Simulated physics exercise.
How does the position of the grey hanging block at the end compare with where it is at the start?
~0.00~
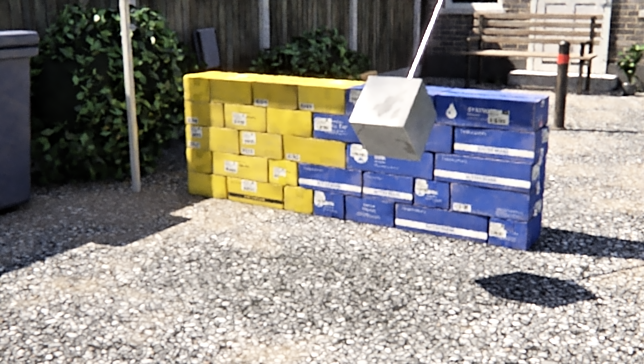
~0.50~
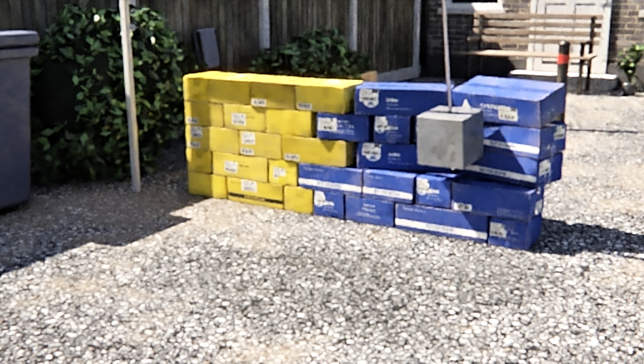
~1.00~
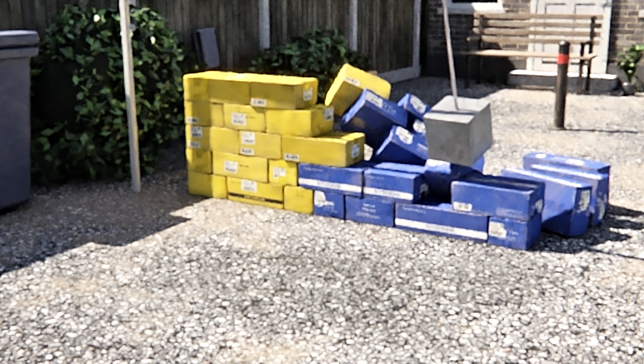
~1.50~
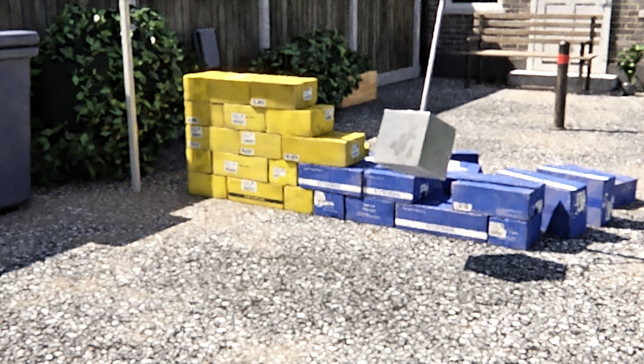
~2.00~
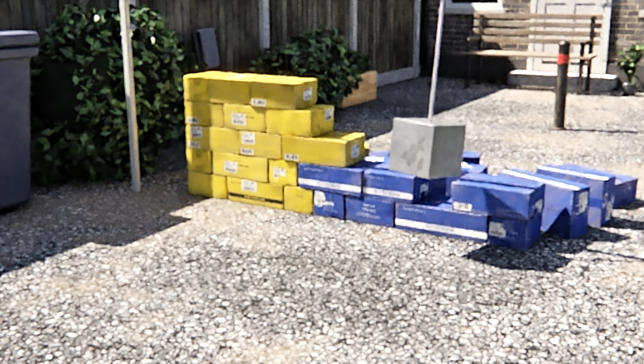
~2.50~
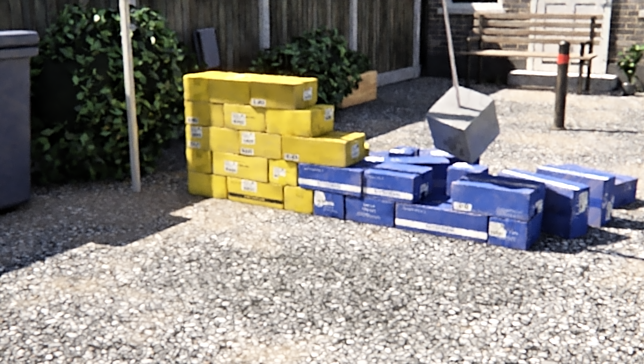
At the end the block hangs farther to the right, above the collapsed blue parcels, while at the start it is near the middle of the standing wall.
A swinging grey block knocks down the wall's upper blue parcels, leaving most yellow ones stacked.
